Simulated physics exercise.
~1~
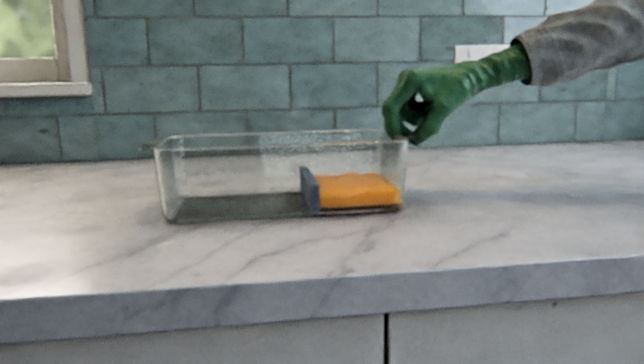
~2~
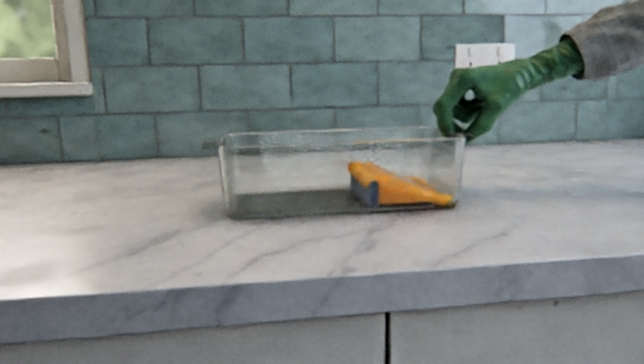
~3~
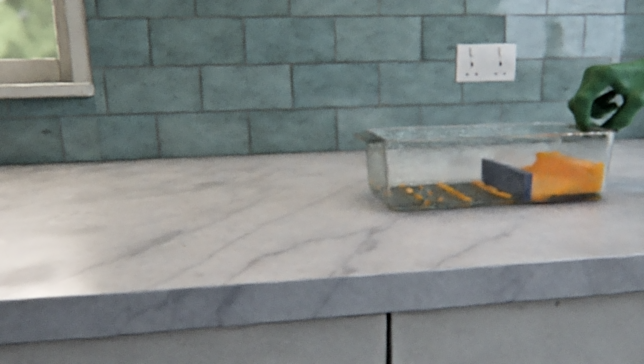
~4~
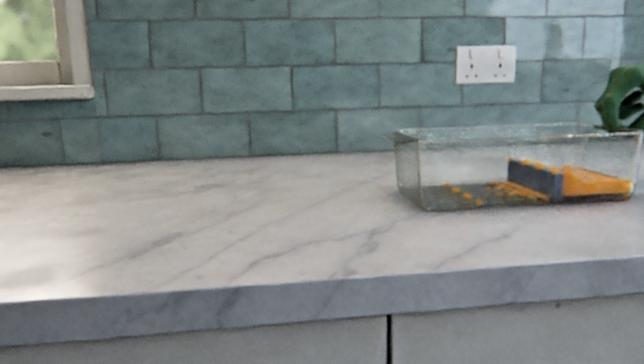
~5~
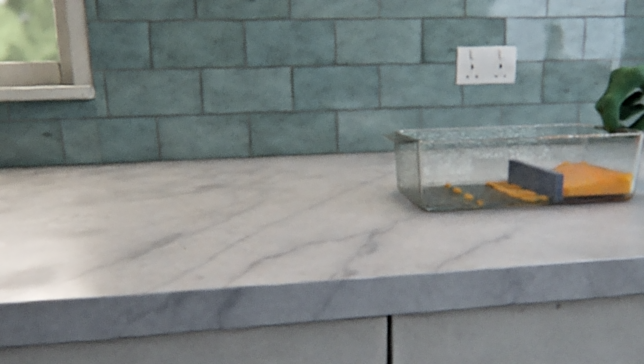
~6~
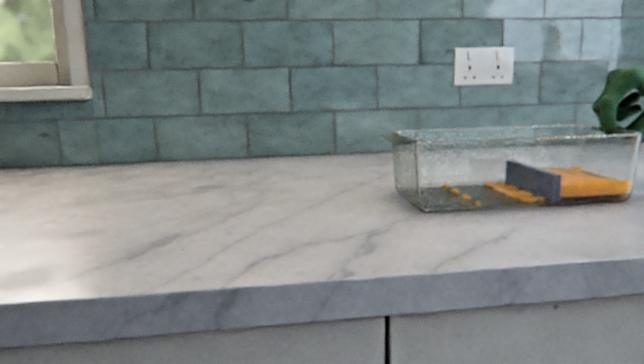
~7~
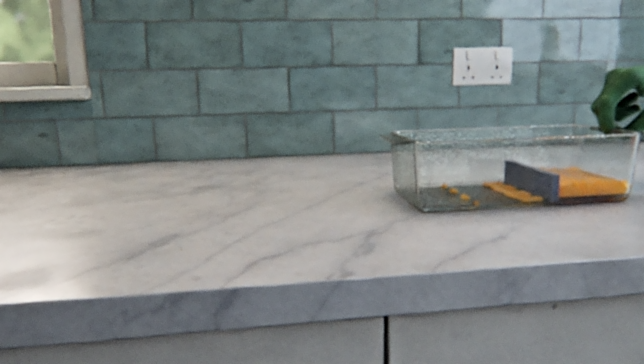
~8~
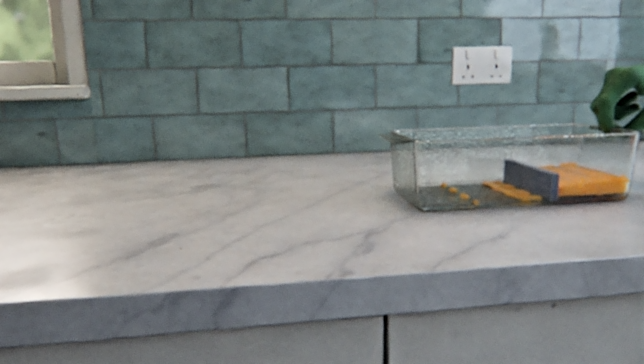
Green-gloved hand pulling a divided glass tub rightwards along a marble counter, orange juice spilling past the divider and settling on both sides.
